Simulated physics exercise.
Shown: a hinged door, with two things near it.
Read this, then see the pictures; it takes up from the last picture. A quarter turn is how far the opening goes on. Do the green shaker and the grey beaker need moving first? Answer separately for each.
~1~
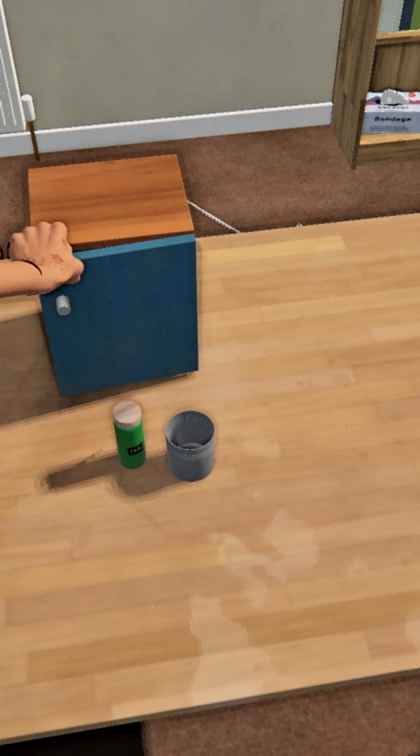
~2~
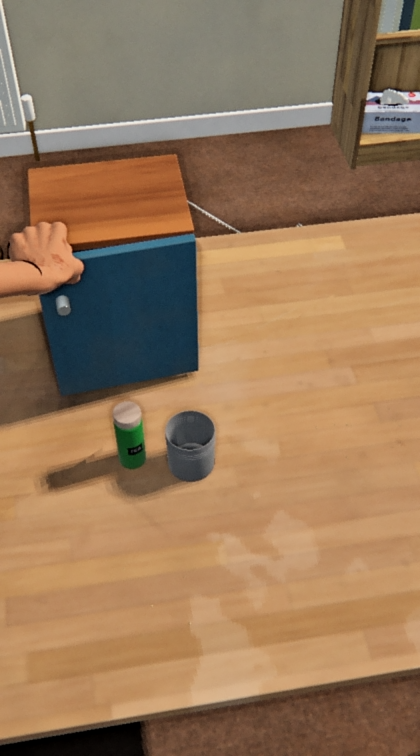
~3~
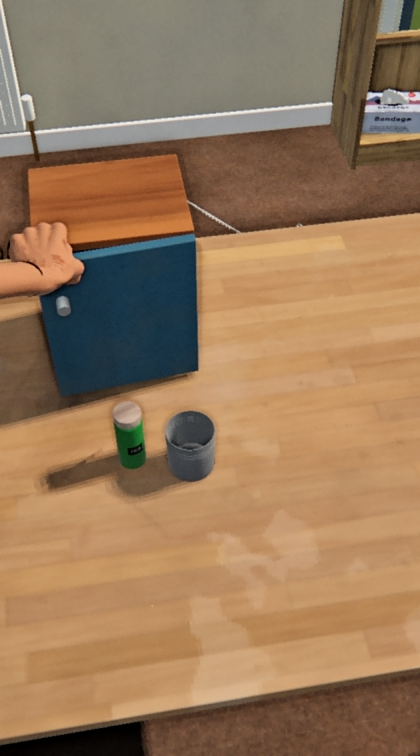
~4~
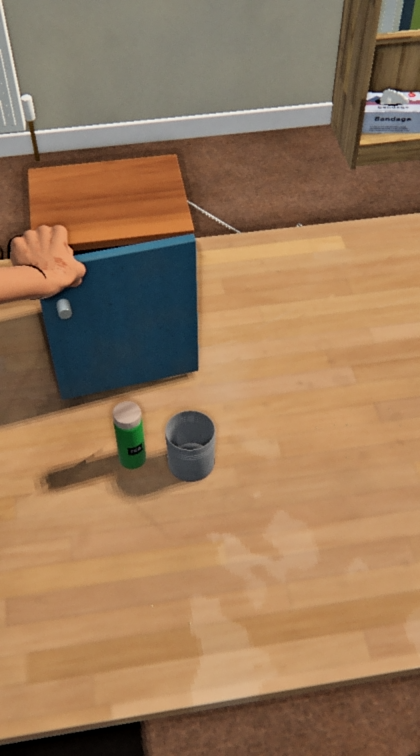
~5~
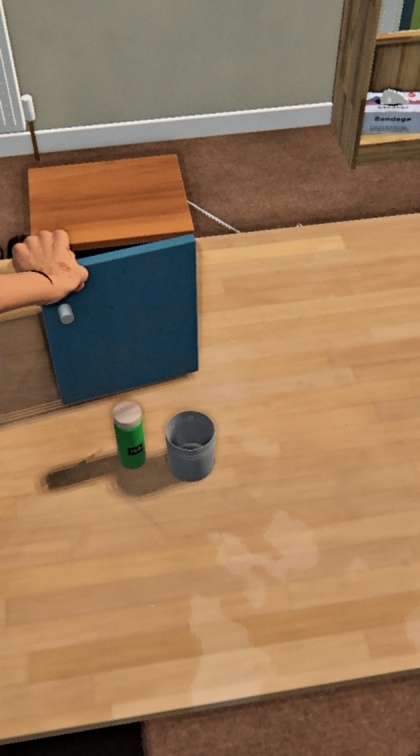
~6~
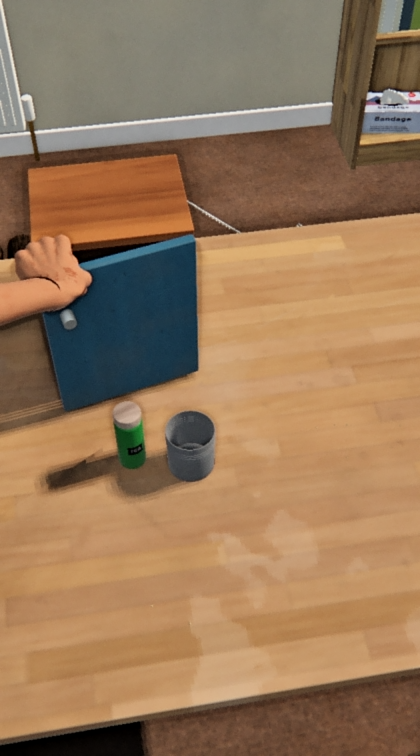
I expect the green shaker will be hit, I expect the grey beaker will be hit.
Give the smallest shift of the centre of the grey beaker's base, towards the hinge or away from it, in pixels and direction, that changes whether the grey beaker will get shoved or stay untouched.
Roughly 48 pixels downward.
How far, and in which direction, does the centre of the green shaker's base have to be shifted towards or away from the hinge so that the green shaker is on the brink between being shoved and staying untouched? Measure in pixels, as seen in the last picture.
Direction down, size about 28 pixels.
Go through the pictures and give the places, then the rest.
Door 4° open; green shaker (130, 436); grey beaker (191, 447); door (124, 326), in the first picture.
Door 4° open; grey beaker (191, 447); door (124, 326), in the second picture.
Door 4° open; green shaker (130, 436); door (125, 326), in the third picture.
Door 6° open; grey beaker (191, 447); door (125, 328), in the fourth picture.
Door 9° open; green shaker (130, 436); door (126, 331), in the fifth picture.
Door 12° open; green shaker (130, 436); grey beaker (191, 447); door (127, 333), in the sixth picture.
Then, 1.22 s after the last picture, door 64° open; green shaker moved well along near (171, 458); grey beaker moved a little near (206, 446).
At rest, the green shaker is pushed along, near (238, 468); the grey beaker is pushed along, near (242, 442).
